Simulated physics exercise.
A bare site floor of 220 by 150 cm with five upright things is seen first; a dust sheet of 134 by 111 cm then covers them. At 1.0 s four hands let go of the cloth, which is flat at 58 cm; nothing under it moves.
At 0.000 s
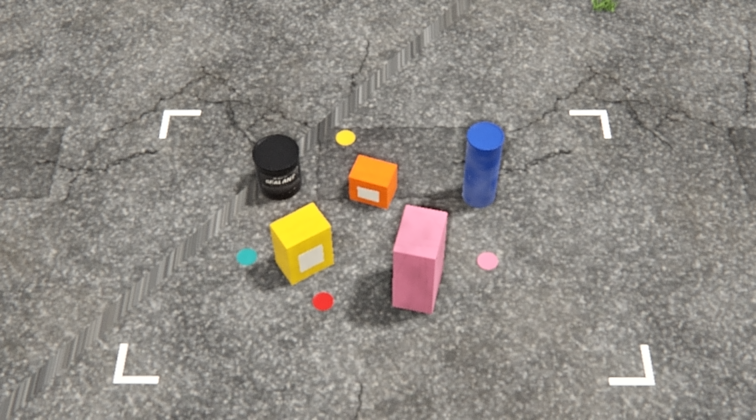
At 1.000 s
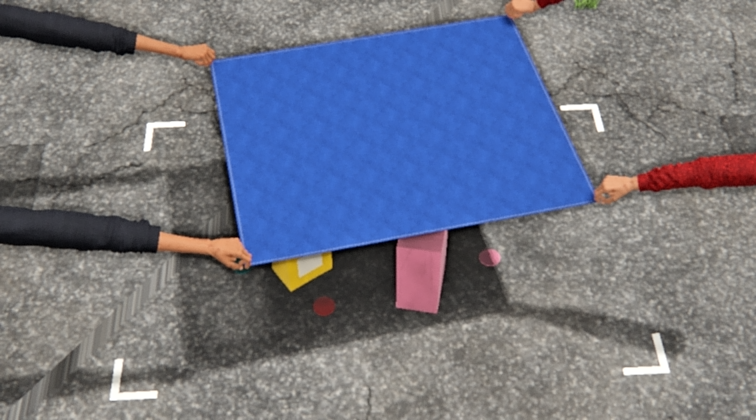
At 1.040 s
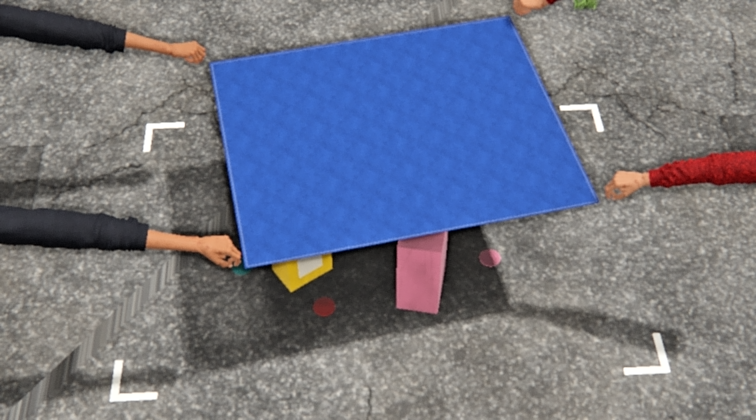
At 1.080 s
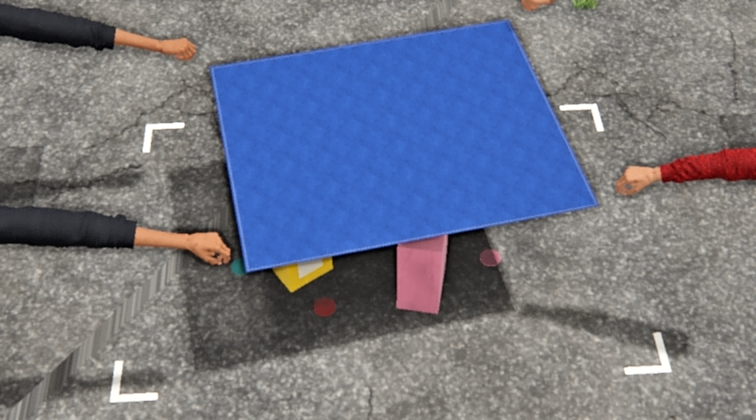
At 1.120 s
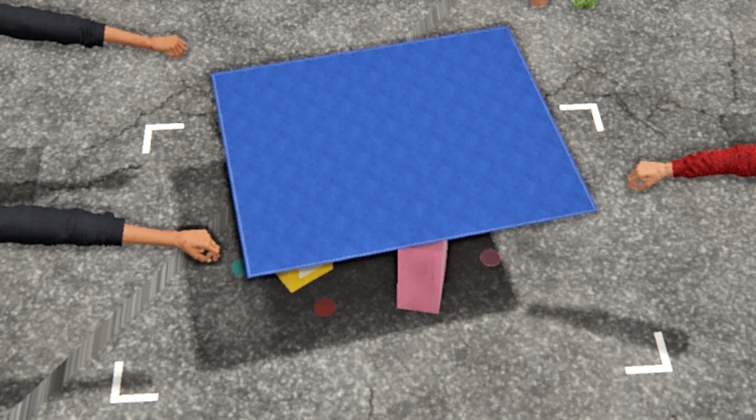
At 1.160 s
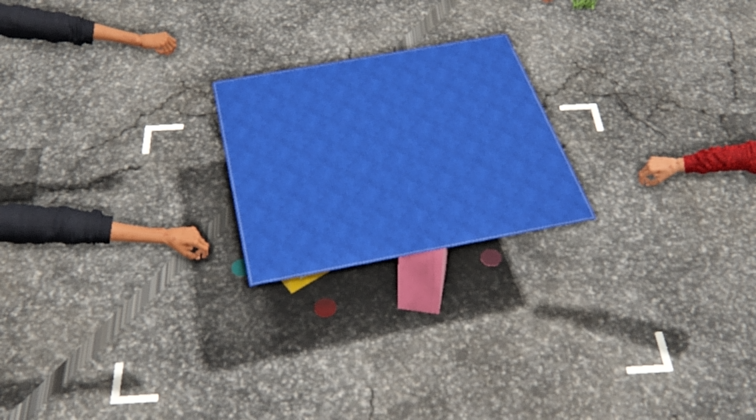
We see five upright objects and four small flat discs on cracked pavement; then four hands hold a flat blue sheet above them, let go and draw back to either side as the sheet lowers slightly, still level.
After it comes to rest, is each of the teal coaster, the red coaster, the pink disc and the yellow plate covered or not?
Result: Teal coaster still shows, red coaster ends under the cloth, pink disc vanishes under it, yellow plate still shows.
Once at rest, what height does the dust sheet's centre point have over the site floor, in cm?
About 28 cm up.
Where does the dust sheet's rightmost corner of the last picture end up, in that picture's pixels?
I'd say it ends up somewhere about (510, 264).
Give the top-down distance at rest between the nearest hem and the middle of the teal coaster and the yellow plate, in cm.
8 cm and 12 cm, roughly.
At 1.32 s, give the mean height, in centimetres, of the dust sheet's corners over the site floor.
Mean corner height at that time: Approx. 18 cm.
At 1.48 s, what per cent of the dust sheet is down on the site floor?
Roughly 0 per cent.
After 1.3 s, 0 % of it is down, spanning 140 by 123 cm, above pink disc, red coaster, yellow plate.
After 1.5 s, 0 % of it is down, spanning 129 by 99 cm, above pink disc, red coaster.
After 1.6 s, 0 % of it is down, spanning 128 by 98 cm, above pink disc, red coaster.
After 1.8 s, 5 % of it is down, spanning 127 by 101 cm, above pink disc, red coaster.
After 3.3 s, 5 % of it is down, spanning 127 by 99 cm, above pink disc, red coaster.
